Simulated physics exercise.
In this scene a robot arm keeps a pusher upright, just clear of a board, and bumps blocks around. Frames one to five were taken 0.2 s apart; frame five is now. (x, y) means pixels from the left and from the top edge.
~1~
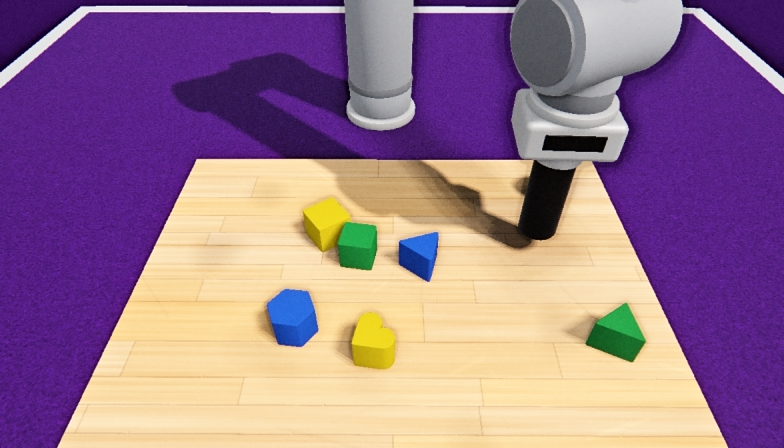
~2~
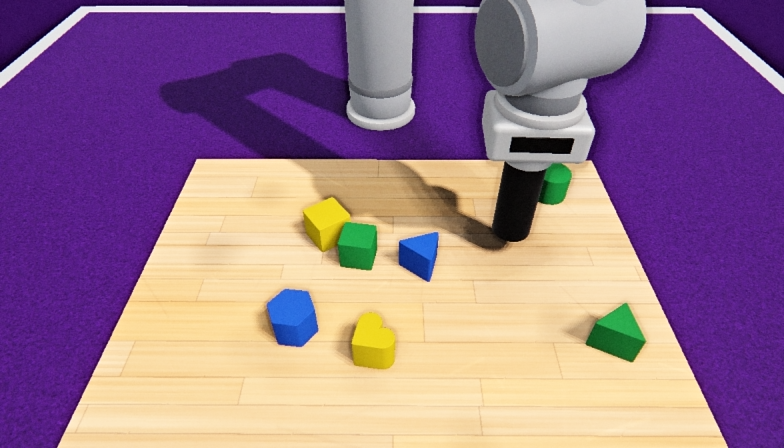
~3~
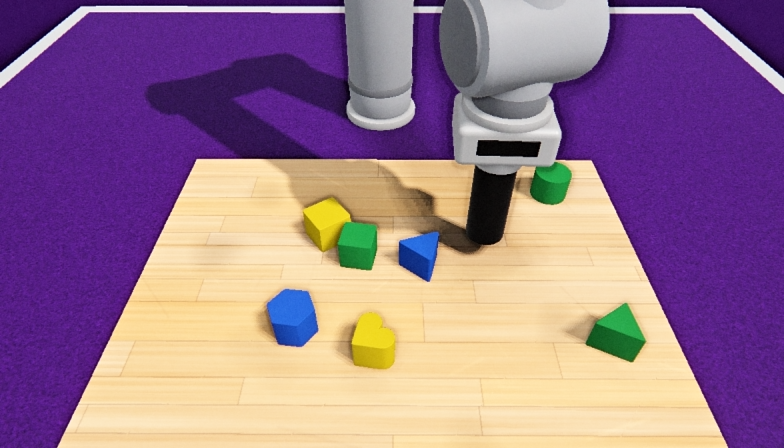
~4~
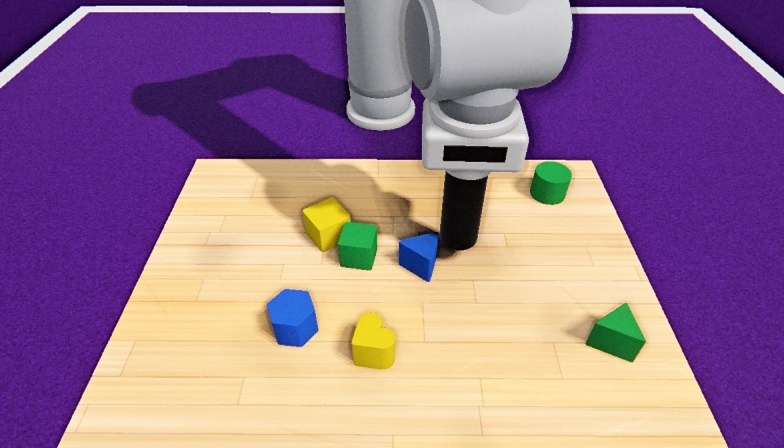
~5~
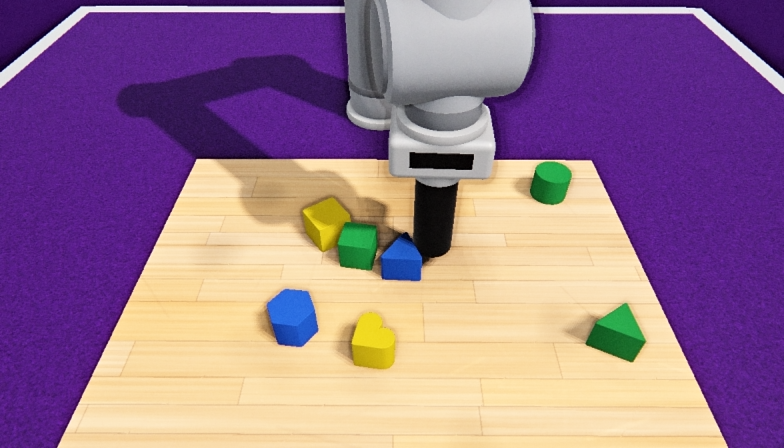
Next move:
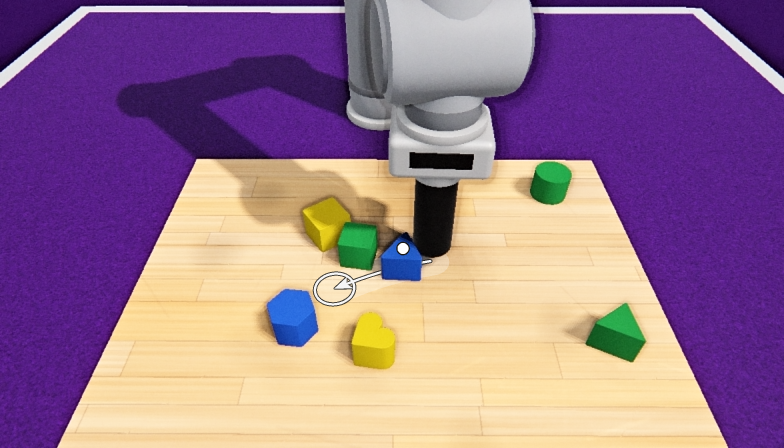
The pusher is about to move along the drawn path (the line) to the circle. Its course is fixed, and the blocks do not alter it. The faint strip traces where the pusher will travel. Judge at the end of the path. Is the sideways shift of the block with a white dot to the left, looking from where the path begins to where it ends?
Yes, it checks out.
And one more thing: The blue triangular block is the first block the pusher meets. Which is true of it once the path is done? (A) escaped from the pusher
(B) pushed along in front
Answer: B.
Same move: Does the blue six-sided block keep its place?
Short answer: No.
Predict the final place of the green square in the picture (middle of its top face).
The centre of its top will be at (336, 235).
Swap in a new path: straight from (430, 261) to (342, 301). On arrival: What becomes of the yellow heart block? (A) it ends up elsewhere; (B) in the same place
I choose B.
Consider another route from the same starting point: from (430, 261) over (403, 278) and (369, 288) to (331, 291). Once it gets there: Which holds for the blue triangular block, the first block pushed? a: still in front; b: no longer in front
My answer is option a.
Path on the board, from (430, 261) by way of (383, 272) to (335, 289); the dot is on the blue triangular block.
What follows on the original path. One third of the way, pusher (399, 251); green square (354, 235), turned 15° clockwise; blue triangular block (371, 258), turned 15° anticlockwise.
Two thirds of the way, pusher (365, 260); green square (341, 235), turned 45° clockwise; blue triangular block (337, 271), turned 15° anticlockwise.
At the end, pusher (333, 272); blue six-sided block (272, 321); yellow square in place; green square (336, 235), turned 50° clockwise; blue triangular block (305, 286), turned 30° anticlockwise.
